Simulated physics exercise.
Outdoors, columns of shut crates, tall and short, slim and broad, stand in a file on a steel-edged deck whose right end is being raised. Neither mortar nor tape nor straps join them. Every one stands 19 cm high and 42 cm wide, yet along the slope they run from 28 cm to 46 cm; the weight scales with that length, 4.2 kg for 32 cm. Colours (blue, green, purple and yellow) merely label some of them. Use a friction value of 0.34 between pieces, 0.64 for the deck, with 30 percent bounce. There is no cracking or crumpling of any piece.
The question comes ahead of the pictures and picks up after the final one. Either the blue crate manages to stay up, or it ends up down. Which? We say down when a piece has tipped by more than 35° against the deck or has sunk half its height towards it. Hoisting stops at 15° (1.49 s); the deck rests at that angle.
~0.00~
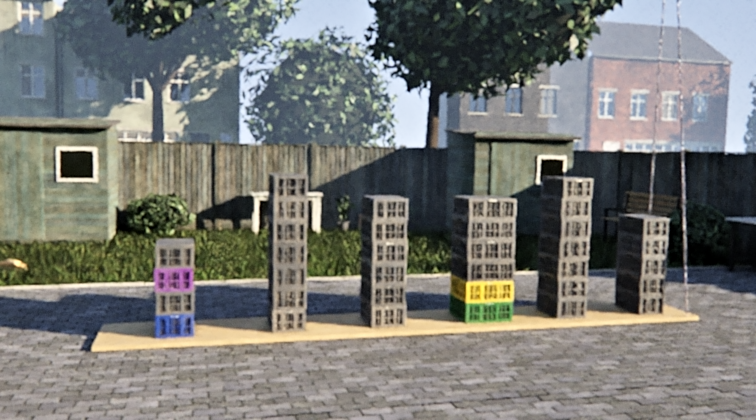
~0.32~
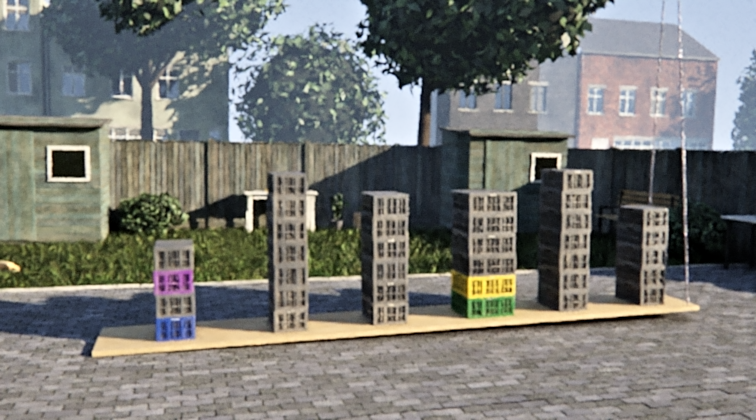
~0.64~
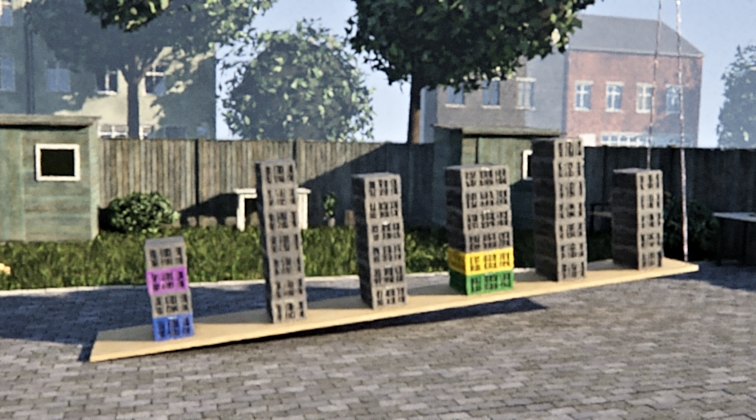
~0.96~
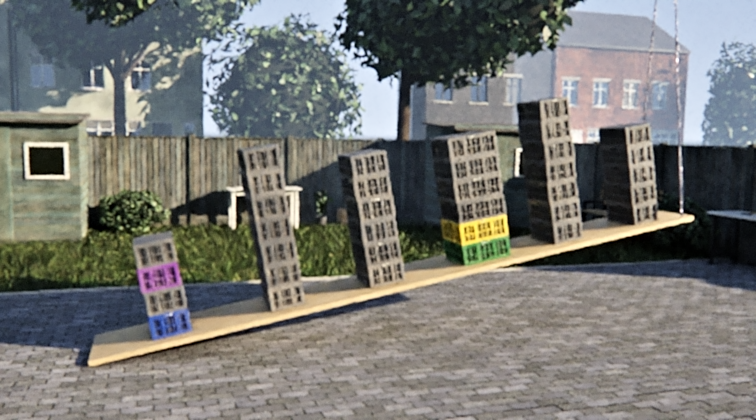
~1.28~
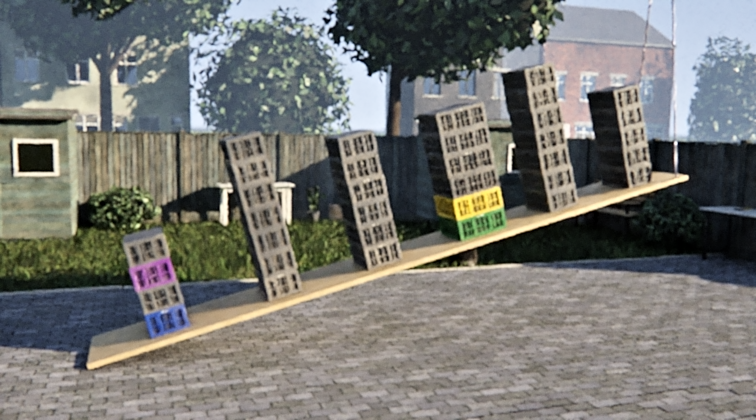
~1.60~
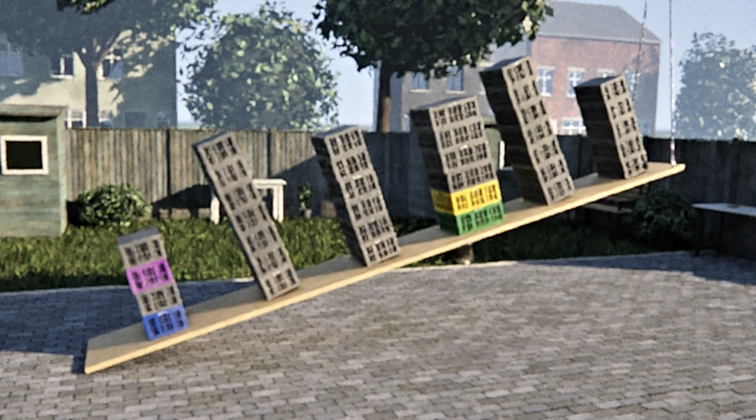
It manages.
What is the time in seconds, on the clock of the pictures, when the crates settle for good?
I'd say around 4.5 seconds.
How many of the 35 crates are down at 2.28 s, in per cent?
By then 70 %.
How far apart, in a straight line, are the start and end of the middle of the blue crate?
About 35 cm.
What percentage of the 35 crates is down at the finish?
95%.
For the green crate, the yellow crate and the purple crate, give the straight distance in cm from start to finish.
Displacements: Green = 90, yellow = 90, purple = 160 (cm).
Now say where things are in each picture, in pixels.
In the first frame (pixels give the middle of a visible side; the camera moves round a little; leans and shifts are taken against what carries them), middle of the deck's edge (431, 332) slope 0°; blue crate (175, 326); green crate (489, 312); yellow crate (490, 292); none has stirred.
The second frame shows middle of the deck's edge (434, 328) slope 1°; blue crate (176, 329).
The third frame shows middle of the deck's edge (434, 308) slope 5°; blue crate (173, 328).
The fourth frame shows middle of the deck's edge (432, 281) slope 10°; blue crate (170, 325).
The fifth frame shows middle of the deck's edge (429, 259) slope 14°; blue crate (167, 321); movement in 4 of them.
The sixth frame shows middle of the deck's edge (429, 254) slope 15°; blue crate (166, 323); yellow crate (476, 197); purple crate (150, 276); steepest lean 10°, the crate at (539, 132); movement in 28 of them.
After 1.94 s, slope 15°; 2 of the 35 crates down; blue crate unmoved.
After 2.28 s, slope 15°; 25 of the 35 crates down; blue crate 23 mm from its place; purple crate 14° from how it stood.
After 2.80 s, slope 15°; 33 of the 35 crates down; blue crate 26 cm from its place; purple crate upside down.
In the end (4.5 s), slope 15°; 33 of the 35 crates down; blue crate 33 cm from its place; purple crate upside down; green crate 25 mm from its place. From the last view, middles, blue crate near (120, 329).
